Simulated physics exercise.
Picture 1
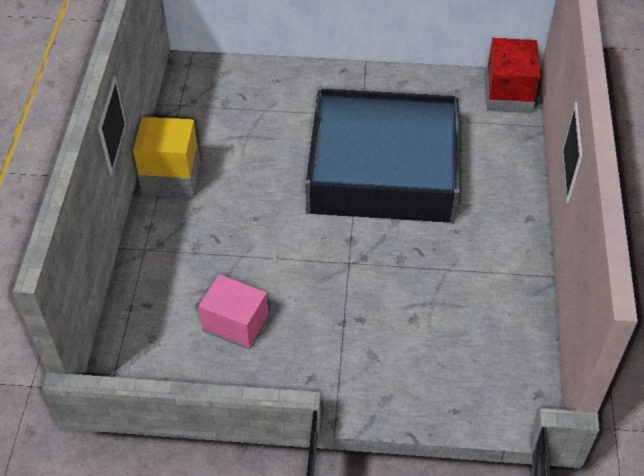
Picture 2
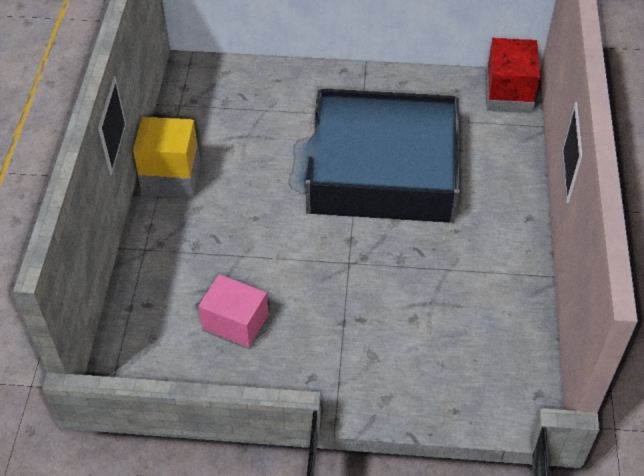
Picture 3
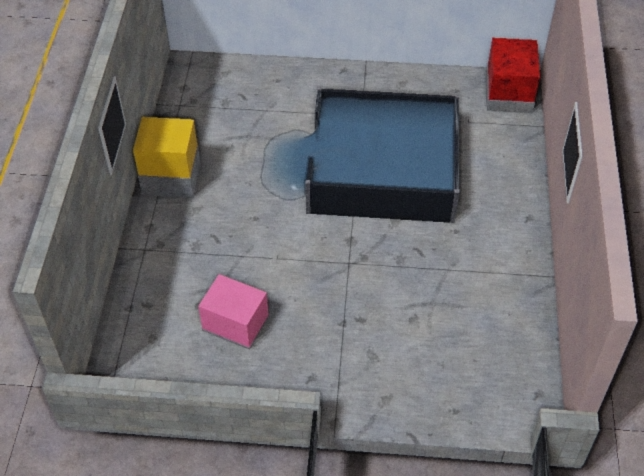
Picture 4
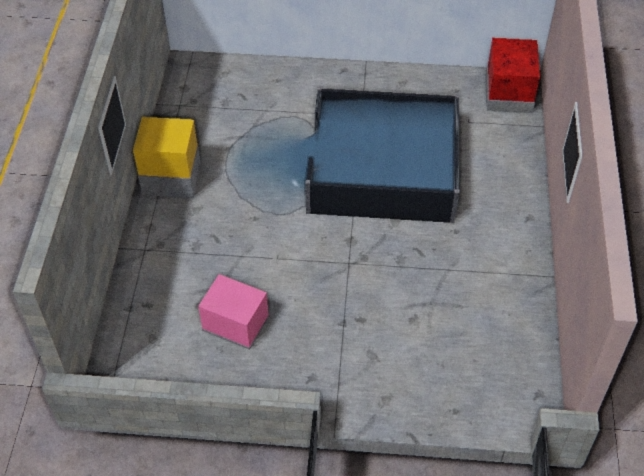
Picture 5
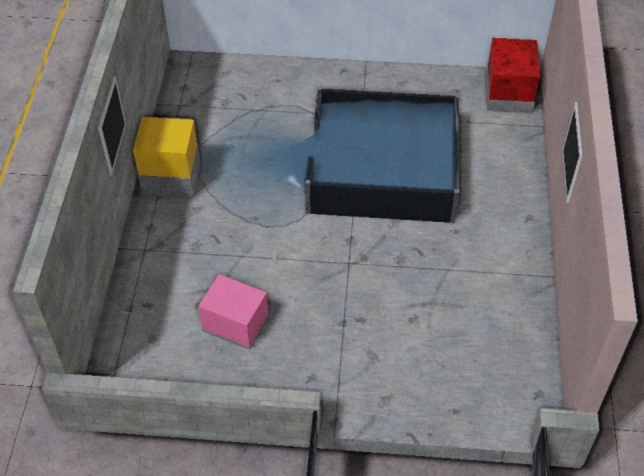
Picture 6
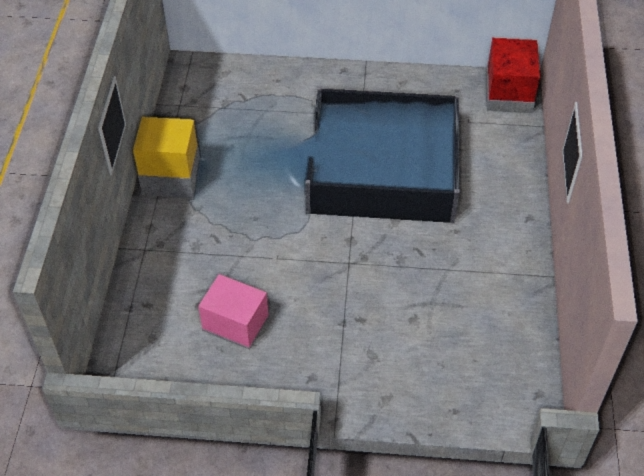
Water pouring from a gap in the dark tank's left side, spreading across the grey floor and reaching the yellow crate.
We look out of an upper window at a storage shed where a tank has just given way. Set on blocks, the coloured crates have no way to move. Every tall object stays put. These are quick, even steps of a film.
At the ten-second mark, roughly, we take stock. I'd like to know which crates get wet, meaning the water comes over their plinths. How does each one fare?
The yellow crate does not get wet. The red crate does not get wet. The pink crate does get wet.
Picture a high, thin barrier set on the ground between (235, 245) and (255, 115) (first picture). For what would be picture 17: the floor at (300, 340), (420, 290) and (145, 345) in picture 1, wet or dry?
First inundated, then unwetted, then unwetted.
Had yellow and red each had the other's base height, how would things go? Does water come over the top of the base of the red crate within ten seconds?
As for the red crate crate, it stays clear.
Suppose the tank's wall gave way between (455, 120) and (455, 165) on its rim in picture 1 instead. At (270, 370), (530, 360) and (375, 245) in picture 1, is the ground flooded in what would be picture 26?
Point one: Not reached. Point two: Reached. Point three: Not reached.
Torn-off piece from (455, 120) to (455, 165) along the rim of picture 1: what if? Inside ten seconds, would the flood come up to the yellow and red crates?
In my view the yellow crate is never reached, and the red crate gets reached.
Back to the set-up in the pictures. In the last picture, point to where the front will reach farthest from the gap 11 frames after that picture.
Close to (88, 366).
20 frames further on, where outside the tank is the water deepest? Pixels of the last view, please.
It should be close to (171, 52).
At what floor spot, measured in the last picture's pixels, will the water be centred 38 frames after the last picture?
Centre of mass: Roughly (292, 181).
A moment on, water covers 20 % of the floor; the yellow crate water round its plinth, the red crate not reached, the pink crate not reached.
Next, water covers 30 % of the floor; the yellow crate water round its plinth, the red crate not reached, the pink crate not reached.
Then, water covers 40 % of the floor; the yellow crate water round its plinth, the red crate not reached, the pink crate water round its plinth.
Later, water covers 70 % of the floor; the yellow crate water round its plinth, the red crate water round its plinth, the pink crate water round its plinth.
In the end, water covers 95 % of the floor; the yellow crate stayed above the water, the red crate stayed above the water, the pink crate was topped.
